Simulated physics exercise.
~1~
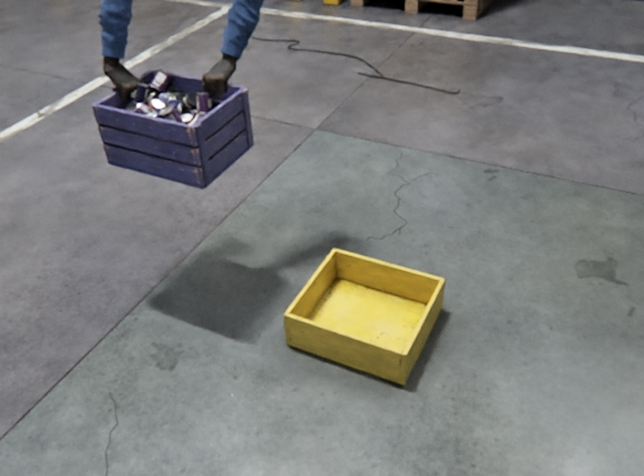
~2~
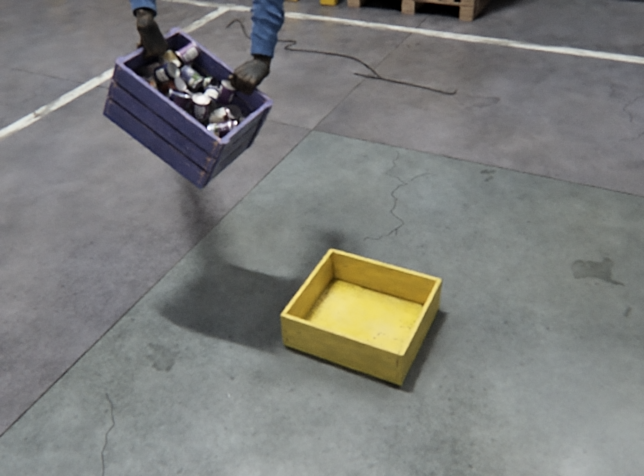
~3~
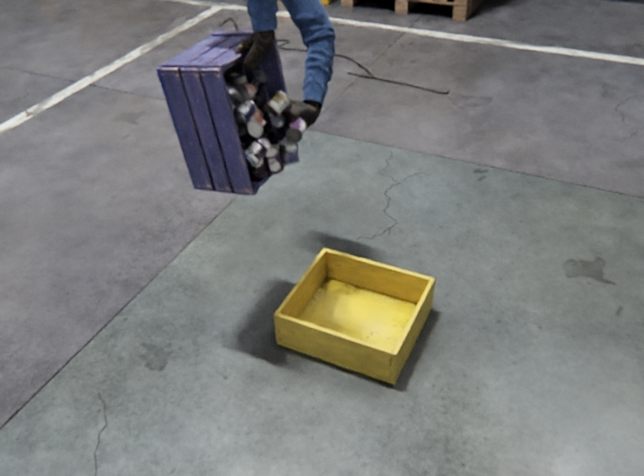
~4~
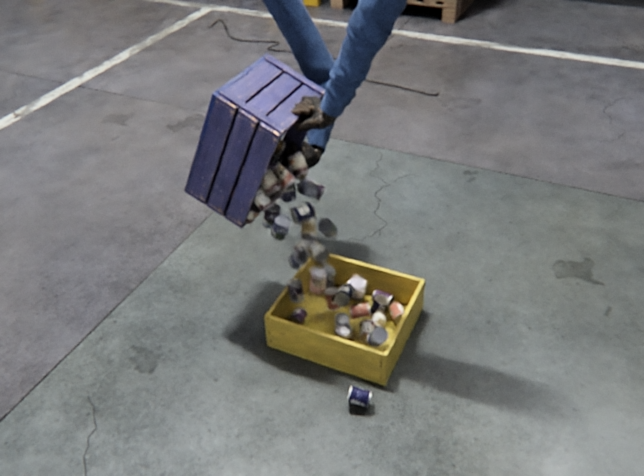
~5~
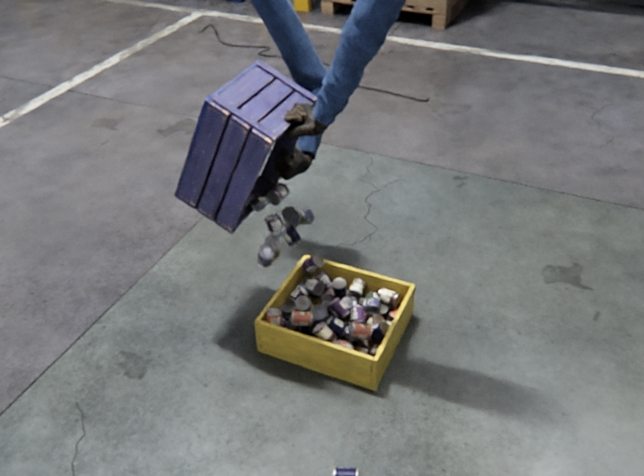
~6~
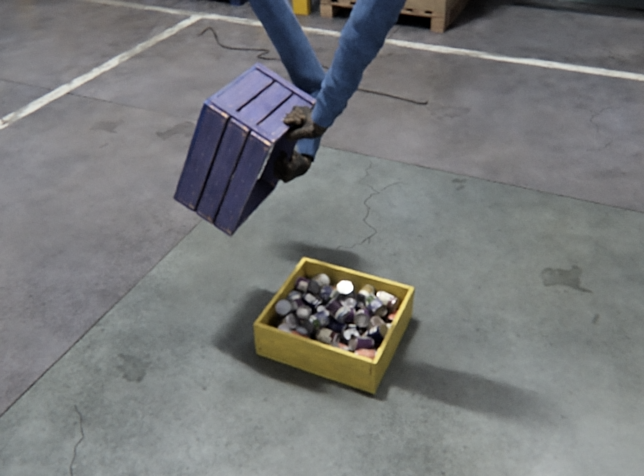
The video shows gloved hands lifting a purple-blue slatted crate of small tins and tipping it over a yellow box on a concrete floor. The tins tumble out and fill the box, except one that rolls away across the floor, and the emptied crate stays held upturned.
